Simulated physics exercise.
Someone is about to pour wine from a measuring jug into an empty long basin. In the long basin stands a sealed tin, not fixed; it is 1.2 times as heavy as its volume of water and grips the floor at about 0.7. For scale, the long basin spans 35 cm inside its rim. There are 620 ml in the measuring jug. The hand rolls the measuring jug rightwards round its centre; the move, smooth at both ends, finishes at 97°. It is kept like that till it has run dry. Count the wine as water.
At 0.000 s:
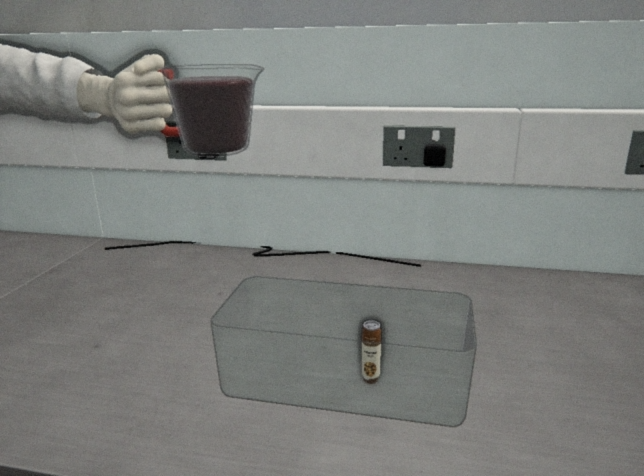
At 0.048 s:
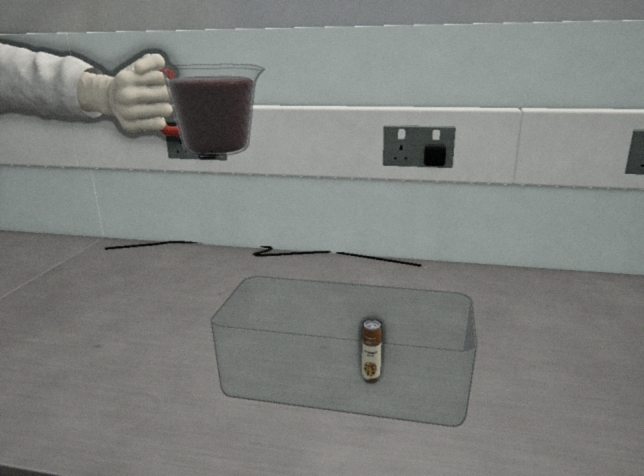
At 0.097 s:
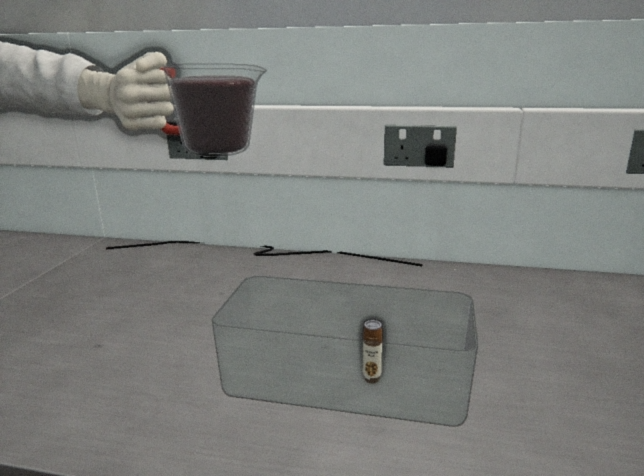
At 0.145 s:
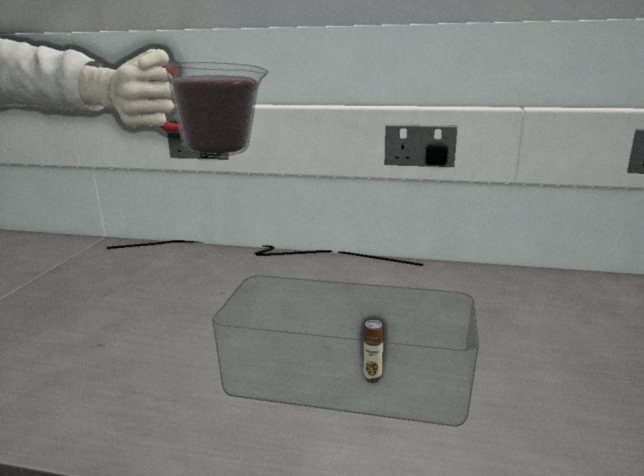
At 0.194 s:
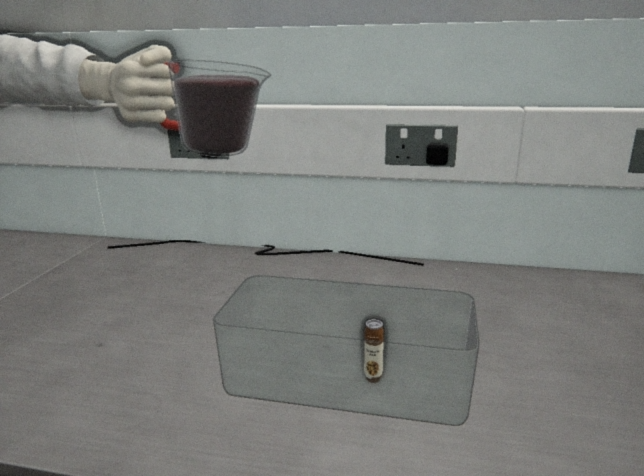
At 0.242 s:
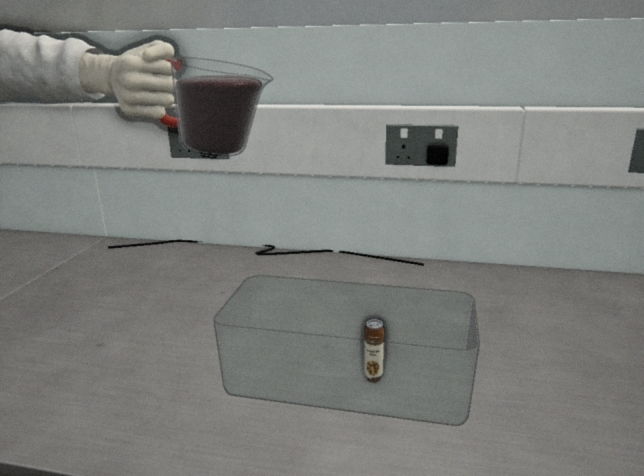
In this clip, a gloved hand holds a clear measuring jug of dark red liquid above and to the left of a transparent basin with a small bottle-like object, then gradually tilts the jug slightly to the right.
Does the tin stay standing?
It falls.
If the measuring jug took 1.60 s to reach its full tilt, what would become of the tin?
The tin goes over.
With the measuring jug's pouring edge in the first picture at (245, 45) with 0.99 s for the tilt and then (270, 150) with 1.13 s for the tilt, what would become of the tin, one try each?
First it keeps standing; then it keeps standing.
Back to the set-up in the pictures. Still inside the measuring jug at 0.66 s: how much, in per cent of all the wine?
Some 74 per cent.
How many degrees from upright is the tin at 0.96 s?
Near 5° from upright.
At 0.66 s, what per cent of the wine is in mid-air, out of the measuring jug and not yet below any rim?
Near 24 in a hundred.
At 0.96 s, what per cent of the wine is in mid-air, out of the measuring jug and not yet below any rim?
Near 34 in a hundred.
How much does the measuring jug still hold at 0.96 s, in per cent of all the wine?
Near 22 in a hundred.
By 0.66 s the tilt is 61° and 74 per cent is still to pour; the tin stands where it began.
By 0.96 s the tilt is 92° and 21 per cent is still to pour; the tin leans 4°.
By 1.28 s the tilt is 97° and 1 per cent is still to pour; the tin lies on its side.
By 1.63 s the tilt is 97° and 0 per cent is still to pour; the tin lies on its side.
At rest the tin lies on its side.
